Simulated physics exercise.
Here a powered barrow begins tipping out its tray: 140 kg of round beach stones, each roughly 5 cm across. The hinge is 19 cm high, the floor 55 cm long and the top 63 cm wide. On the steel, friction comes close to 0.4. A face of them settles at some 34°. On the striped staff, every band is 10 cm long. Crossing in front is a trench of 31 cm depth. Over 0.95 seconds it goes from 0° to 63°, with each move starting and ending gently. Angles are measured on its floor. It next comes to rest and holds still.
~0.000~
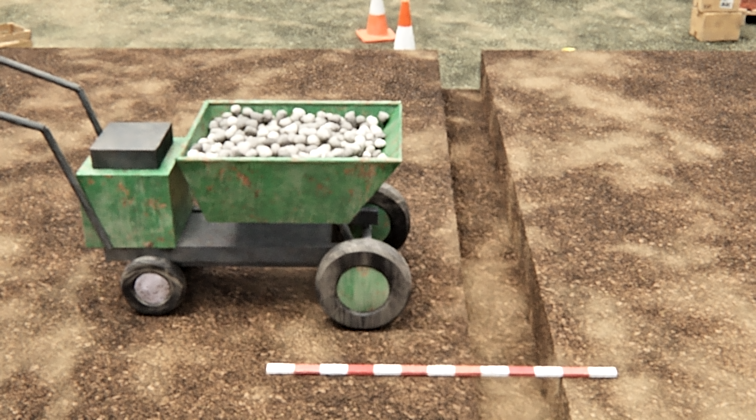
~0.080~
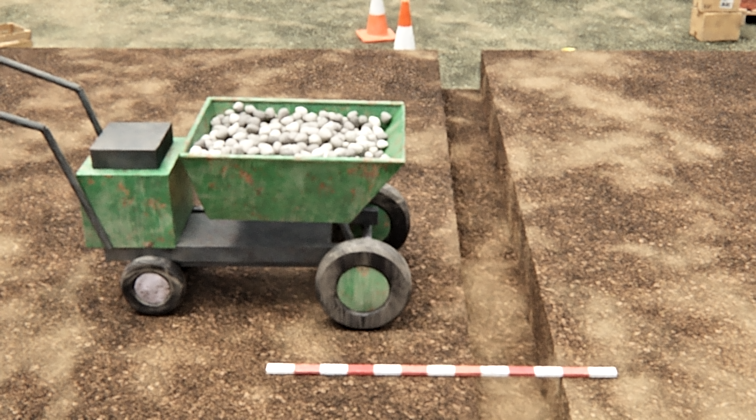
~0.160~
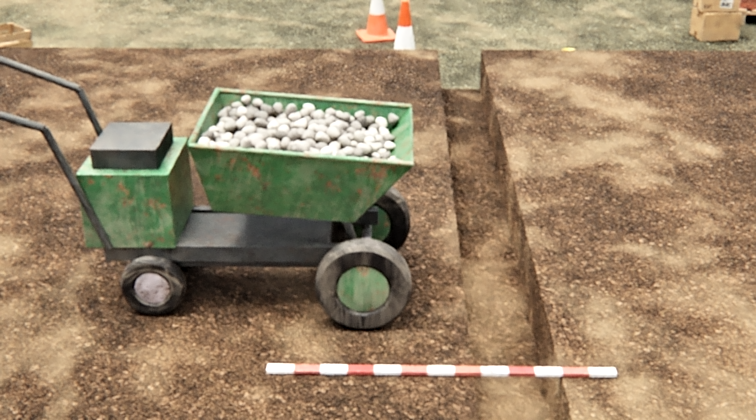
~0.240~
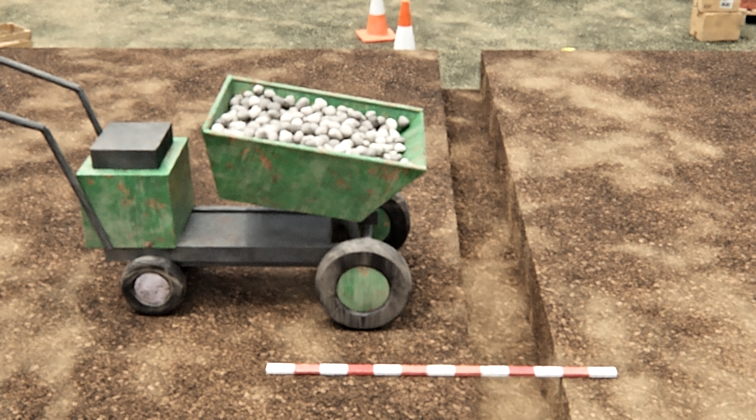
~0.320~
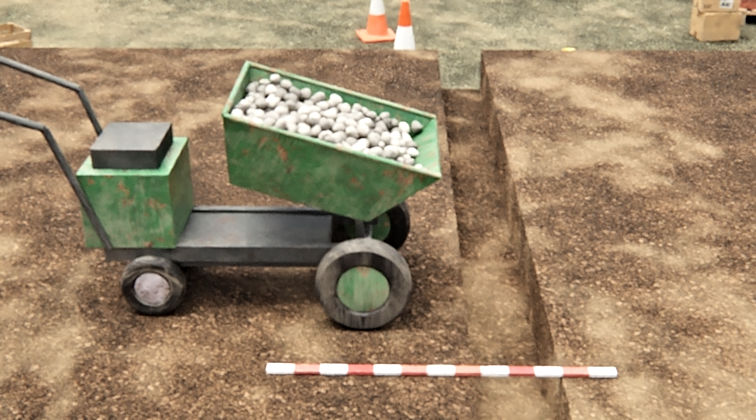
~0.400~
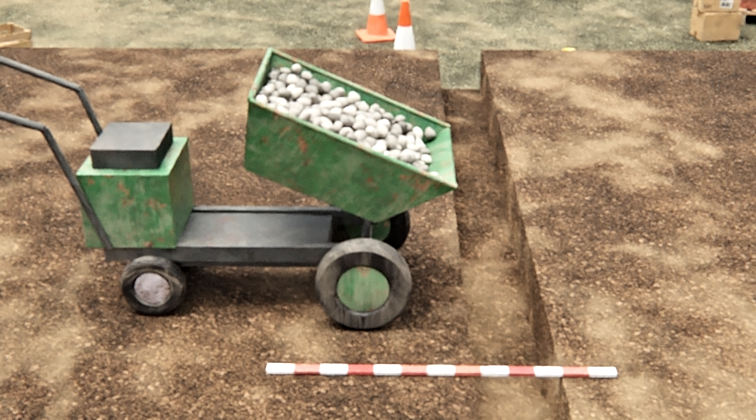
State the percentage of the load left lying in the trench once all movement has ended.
The share left there is about 49 per cent.
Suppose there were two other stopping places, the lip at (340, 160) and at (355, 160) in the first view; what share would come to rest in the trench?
I'd say some 85 per cent and some 75 per cent.
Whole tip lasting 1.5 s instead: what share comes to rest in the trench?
Then roughly 55 percent.
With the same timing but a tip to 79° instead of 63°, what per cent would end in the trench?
Some 40% would finish there.
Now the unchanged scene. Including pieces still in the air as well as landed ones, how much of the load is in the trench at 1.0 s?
Approx. 15 % of the load.
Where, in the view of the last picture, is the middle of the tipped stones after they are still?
Middle at around (536, 288), I'd say.
After 0.7 s the floor is at 53°; 100 % in the tray; the foremost stones are at (483, 204).
After 1.0 s the floor is at 63°; 72 % in the tray, 13 % in the trench, 15 % past the trench; the foremost stones are at (596, 289).
After 1.4 s the floor is at 63°; 37 % in the tray, 18 % in the trench, 45 % past the trench; the foremost stones are at (733, 290).
After 3.3 s the floor is at 63°; 5 % in the tray, 49 % in the trench, 46 % past the trench; the foremost stones are past the picture's edge.
